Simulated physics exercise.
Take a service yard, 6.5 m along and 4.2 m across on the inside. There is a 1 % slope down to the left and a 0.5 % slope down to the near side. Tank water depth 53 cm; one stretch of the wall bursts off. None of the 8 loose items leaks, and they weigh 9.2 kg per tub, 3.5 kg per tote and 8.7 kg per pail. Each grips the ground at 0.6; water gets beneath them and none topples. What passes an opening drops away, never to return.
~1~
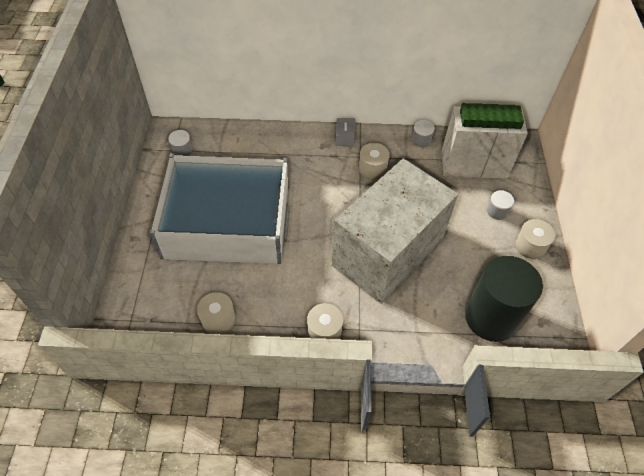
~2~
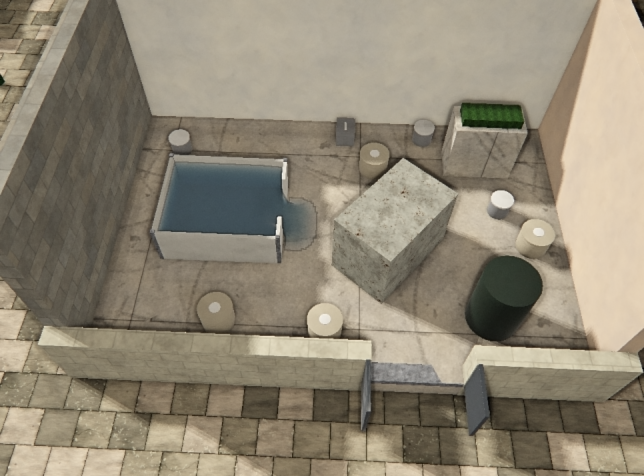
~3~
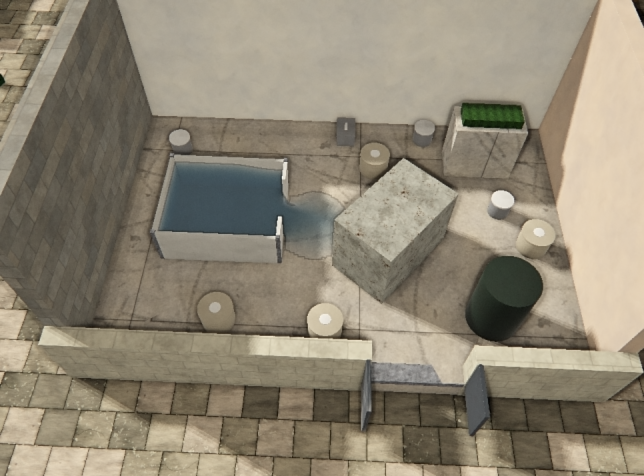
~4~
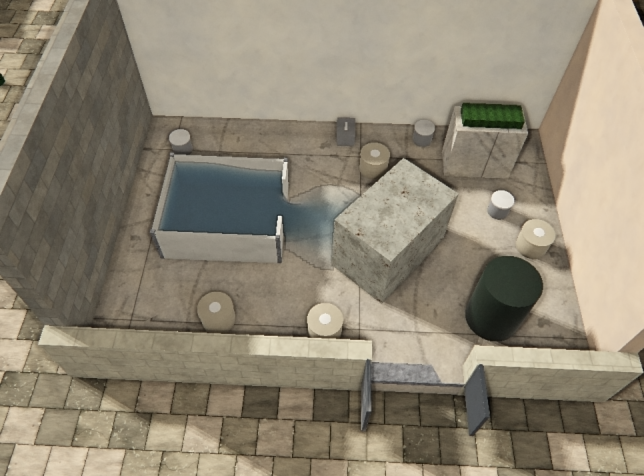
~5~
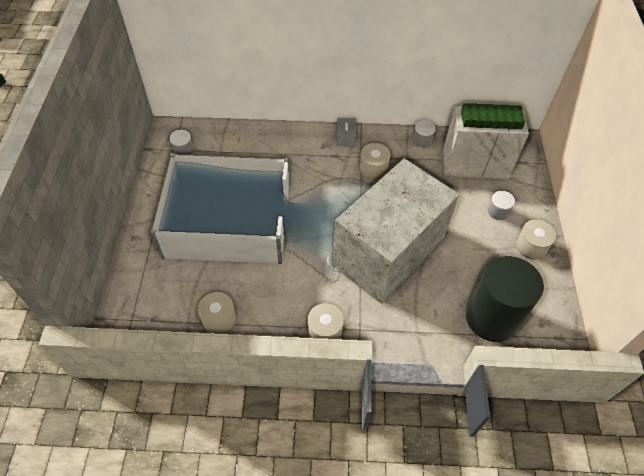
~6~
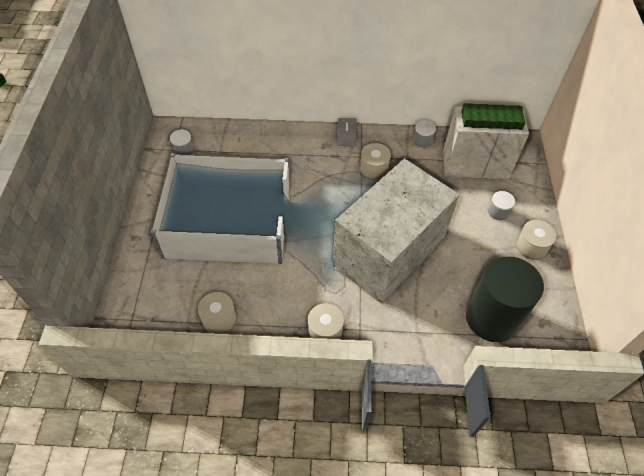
In a walled yard, water poured out through a gap in the right side of a white tank, reached the big stone block and spread along its near side, while everything else stayed put.
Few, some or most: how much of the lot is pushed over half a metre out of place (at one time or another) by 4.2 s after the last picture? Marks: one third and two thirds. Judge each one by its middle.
It is from one to two thirds.
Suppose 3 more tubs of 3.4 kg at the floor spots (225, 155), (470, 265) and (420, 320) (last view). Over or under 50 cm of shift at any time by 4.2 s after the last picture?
Check, in order - not exceeded, not exceeded, not exceeded.
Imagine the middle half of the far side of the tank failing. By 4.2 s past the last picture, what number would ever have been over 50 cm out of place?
In that case the number is 3.
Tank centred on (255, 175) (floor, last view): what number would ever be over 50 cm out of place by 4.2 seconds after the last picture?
That would give 4.
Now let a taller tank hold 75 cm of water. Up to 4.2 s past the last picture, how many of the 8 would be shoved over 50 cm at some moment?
Count under that change: 4.
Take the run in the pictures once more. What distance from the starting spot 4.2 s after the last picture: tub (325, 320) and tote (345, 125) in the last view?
Object 1: 20 cm. Object 2: 120 cm.
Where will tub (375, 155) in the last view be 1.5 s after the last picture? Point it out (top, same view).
Position: About (385, 117).
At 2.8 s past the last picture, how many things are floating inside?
Total: 1.
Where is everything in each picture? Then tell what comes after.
In the first picture, a tub at (539, 232) rests on the ground; a tote at (346, 127) rests on the ground; 2.1 m2 under water; 0 of 8 have shifted.
In the second picture, a tub at (539, 232) rests on the ground; a tote at (346, 126), on the bottom; water covers 2.5 m2; 0 of 8 have shifted.
In the third picture, a tub at (539, 232), on the bottom; a tote at (346, 127), on the bottom; 3.0 m2 under water; 0 of 8 have shifted.
In the fourth picture, a tub at (539, 232) rests on the ground; a tote at (346, 126) rests on the ground; 3.5 m2 under water; 0 of 8 have shifted.
In the fifth picture, a tub at (540, 233) rests on the ground; a tote at (347, 127) rests on the ground; water covers 3.8 m2; 0 of 8 have shifted.
In the sixth picture, a tub at (540, 233) rests on the ground; a tote at (347, 127), on the bottom; water covers 4.2 m2; 0 of 8 have shifted.
Then, 0.4 s after the last picture 0 of 8 are over 50 cm from their spots; 0 afloat.
Then, 1.5 s after the last picture 1 of 8 are over 50 cm from their spots; 2 afloat.
Then, 2.8 s after the last picture 3 of 8 are over 50 cm from their spots; 1 afloat.
Then, 4.2 s after the last picture 3 of 8 are over 50 cm from their spots, and 3 have been at some point; 0 afloat.
